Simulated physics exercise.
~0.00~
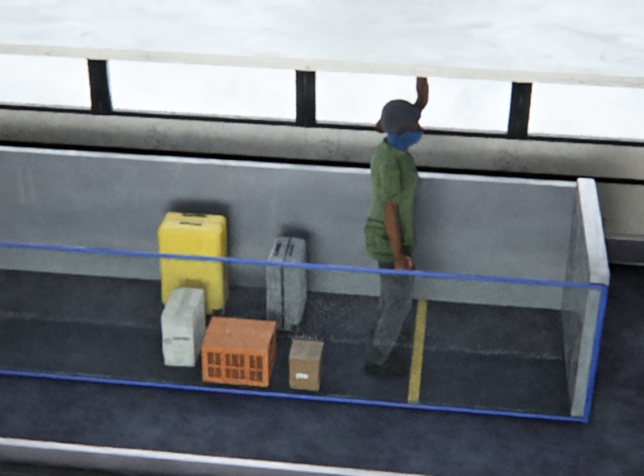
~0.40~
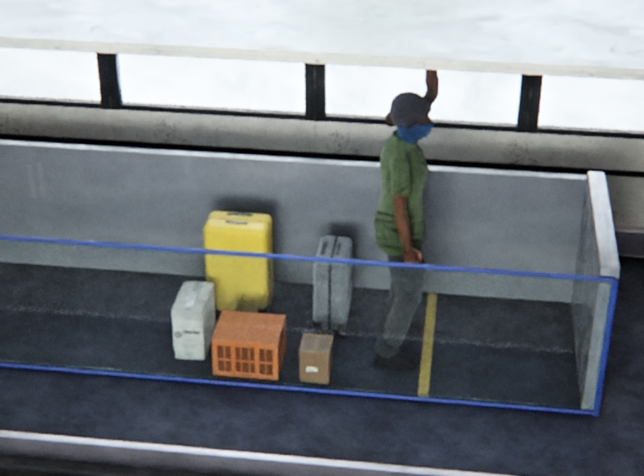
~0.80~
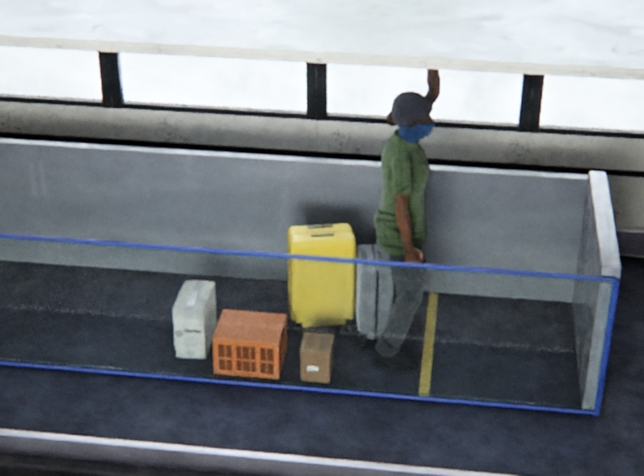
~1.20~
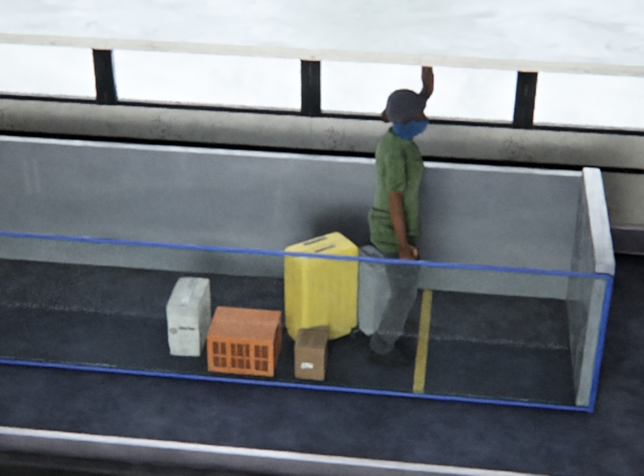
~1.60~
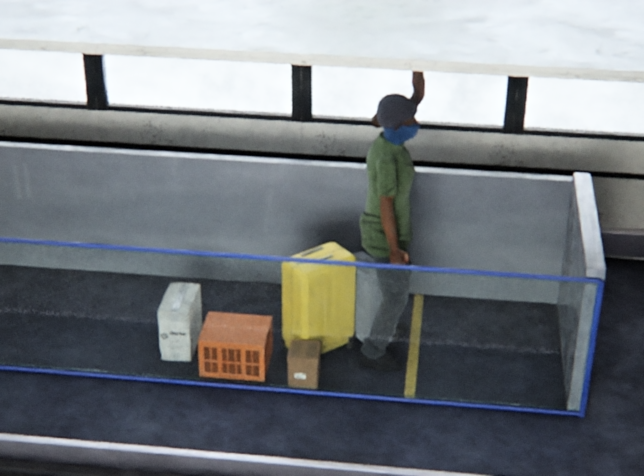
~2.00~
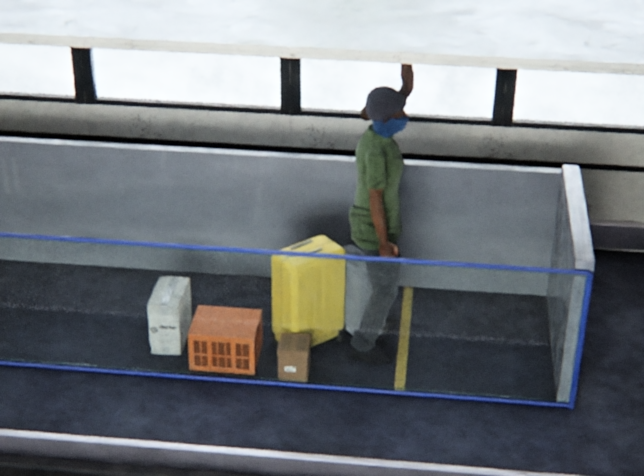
The yellow wheeled case and the small grey case slid right along the shuttle bay toward the standing person, who hung on, while the white carton, orange crate and brown box stayed put, and both cases ended upright, short of the yellow line.
